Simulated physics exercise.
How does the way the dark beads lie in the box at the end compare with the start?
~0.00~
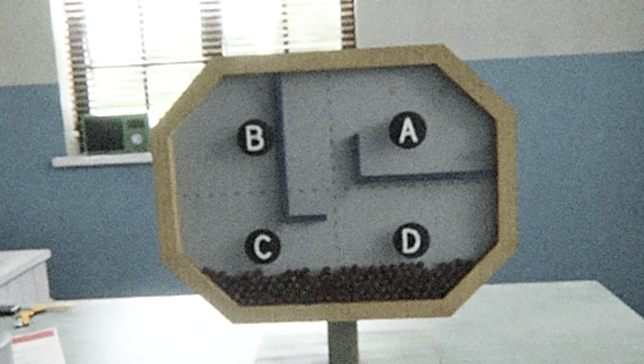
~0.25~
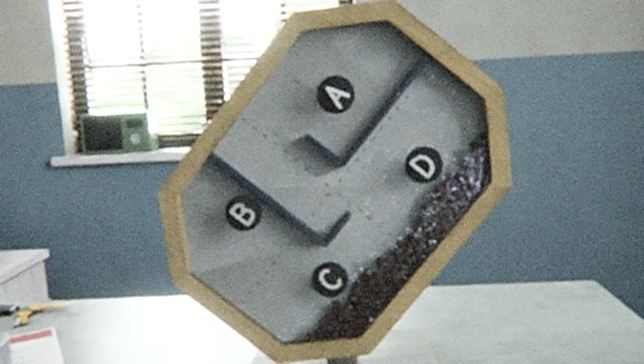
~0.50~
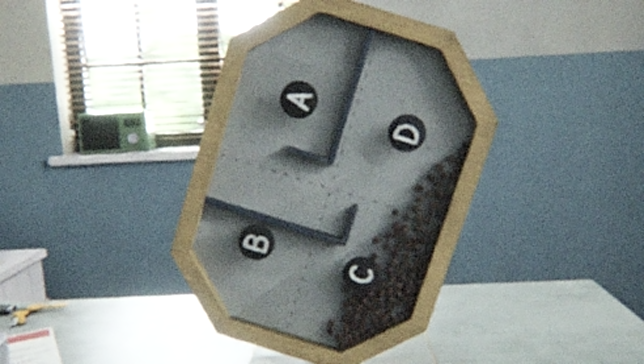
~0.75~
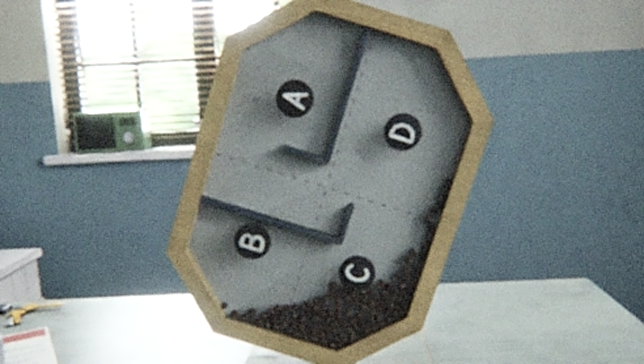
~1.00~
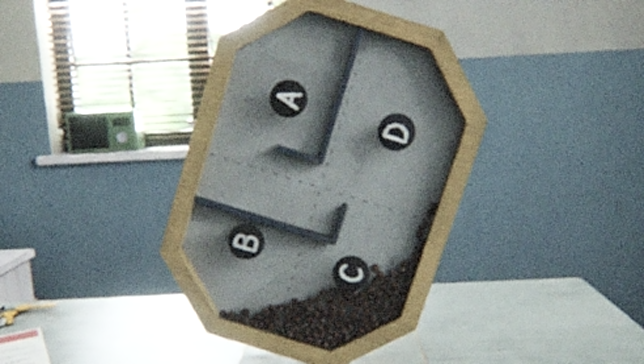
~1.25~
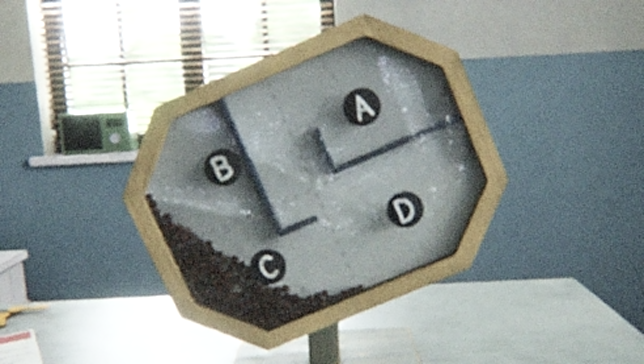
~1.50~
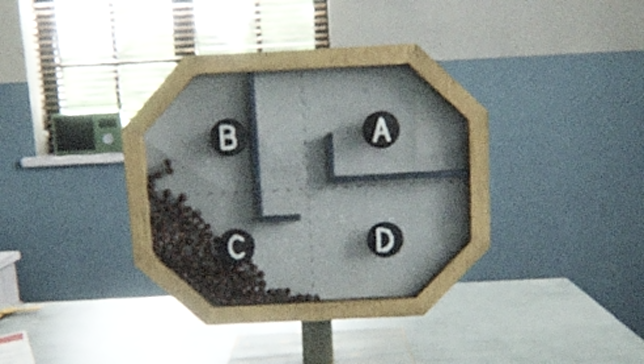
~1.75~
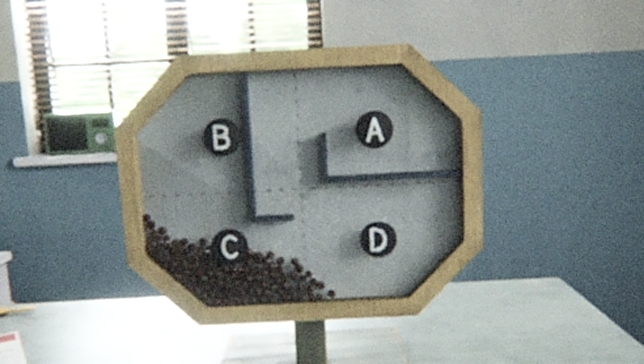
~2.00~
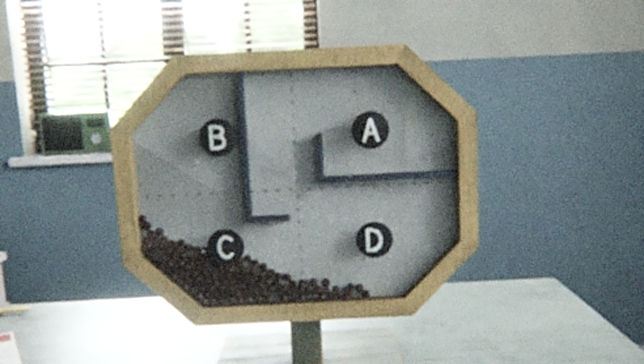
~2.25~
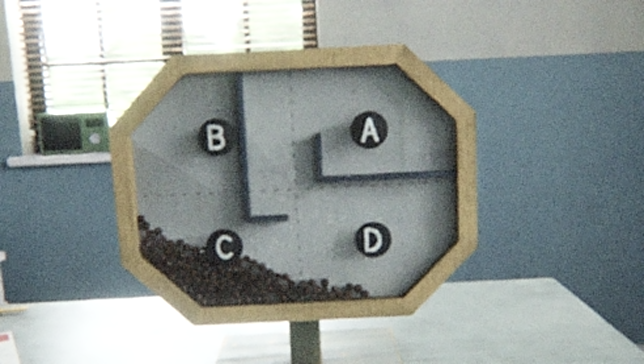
At the start the beads lie in a low layer along the whole bottom of the box, but at the end they are heaped in the lower left around C, sloping down to a thin edge toward D.
